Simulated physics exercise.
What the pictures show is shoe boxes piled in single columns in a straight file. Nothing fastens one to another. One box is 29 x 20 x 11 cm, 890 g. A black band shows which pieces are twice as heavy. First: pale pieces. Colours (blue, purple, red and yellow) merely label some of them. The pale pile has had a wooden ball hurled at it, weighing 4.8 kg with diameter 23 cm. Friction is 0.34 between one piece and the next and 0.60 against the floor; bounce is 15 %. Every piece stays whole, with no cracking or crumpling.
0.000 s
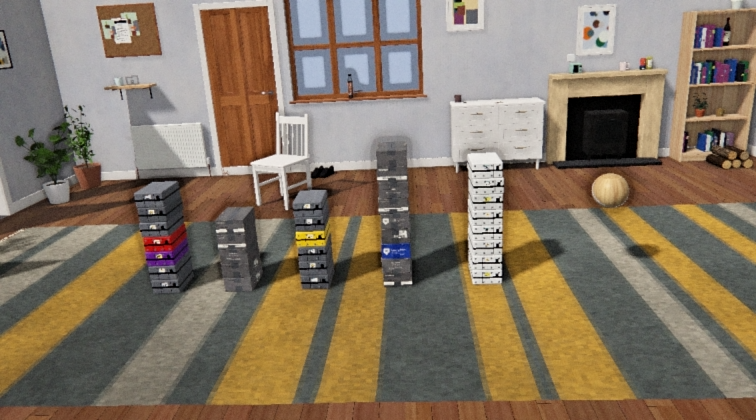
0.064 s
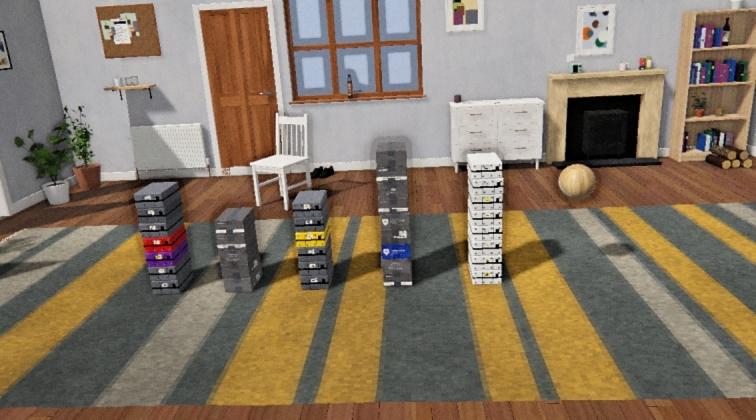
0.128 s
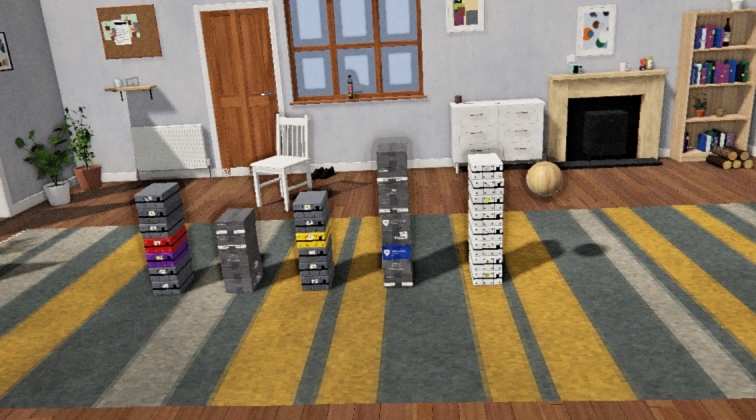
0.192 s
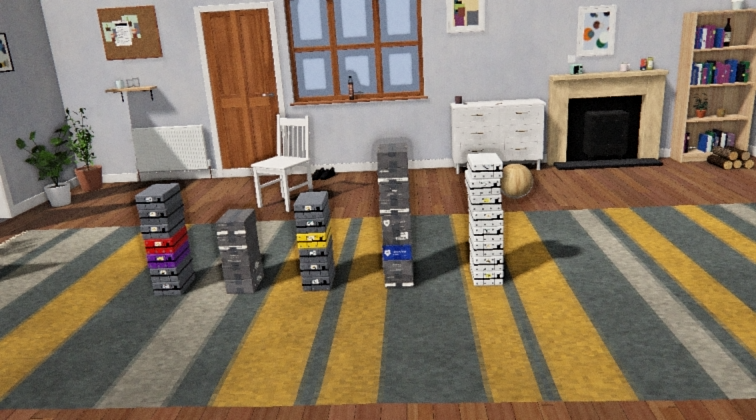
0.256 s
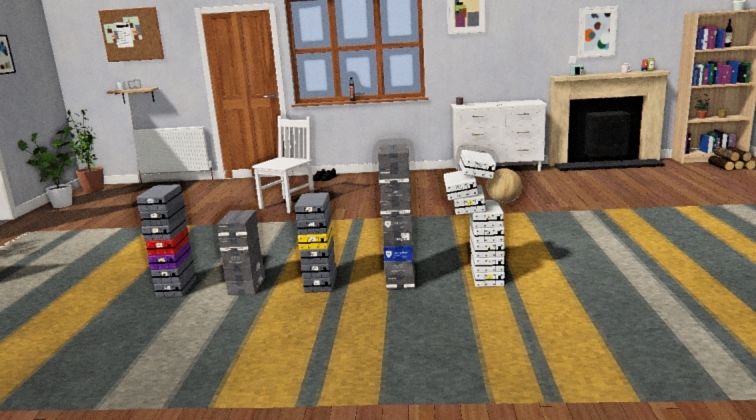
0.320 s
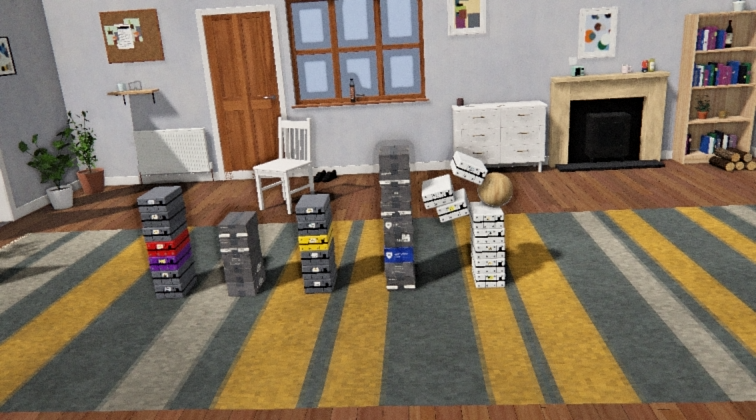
A wooden ball flew in from the right and struck the upper part of the white shoe box pile, knocking several boxes loose to the left, while the other four piles stood still.
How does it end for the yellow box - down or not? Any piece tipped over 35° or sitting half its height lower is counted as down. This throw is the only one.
It ends down.
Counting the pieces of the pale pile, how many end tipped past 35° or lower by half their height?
The answer is 3 pale pieces.
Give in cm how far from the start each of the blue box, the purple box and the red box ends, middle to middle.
Moved: Blue 35, purple 0, red 0.
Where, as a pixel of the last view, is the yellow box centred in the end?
Roughly at (268, 265).
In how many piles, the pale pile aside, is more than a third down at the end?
3.
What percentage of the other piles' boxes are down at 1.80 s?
It's 50 percent at that point.
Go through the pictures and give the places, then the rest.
In the first frame (each place is the centre of the face we see best), ball (610, 191) 65 cm from contact, 3.7 m/s; yellow box (311, 240); purple box (160, 259); blue box (396, 251); the others all in place.
In the second frame, ball (577, 182) 43 cm from contact, 3.5 m/s; yellow box (310, 240).
In the third frame, ball (545, 179) 21 cm from contact, 3.4 m/s; yellow box (311, 241).
In the fourth frame, ball (515, 181) after contact, 2.1 m/s; yellow box (312, 241).
In the fifth frame, ball (504, 186) after contact, 1.4 m/s; yellow box (313, 243); the others all in place.
In the sixth frame, ball (495, 190) after contact, 0.8 m/s; yellow box (314, 244); blue box (399, 255); red box (161, 250); the others all in place.
By 0.52 s, 3 of the pale pile down; none of the 27 other boxes down, 8 disturbed; yellow box unmoved; blue box tilted 3°.
By 0.82 s, 3 of the pale pile down; 6 of the 27 other boxes down; yellow box unmoved; blue box tilted 28°.
By 1.34 s, 3 of the pale pile down; 8 of the 27 other boxes down; yellow box tilted 22°; blue box tilted 52°, 16 cm lower.
By 1.80 s, 3 of the pale pile down; 13 of the 27 other boxes down; yellow box tilted 57°, 21 cm lower; blue box tilted 51°, 16 cm lower.
When it is over (2.6 s), 3 of the pale pile down; 16 of the 27 other boxes down; yellow box tilted 57°, 21 cm lower; blue box tilted 51°, 16 cm lower; purple box unmoved. In pixels of the last frame, middles, yellow box near (268, 265), blue box near (357, 269).
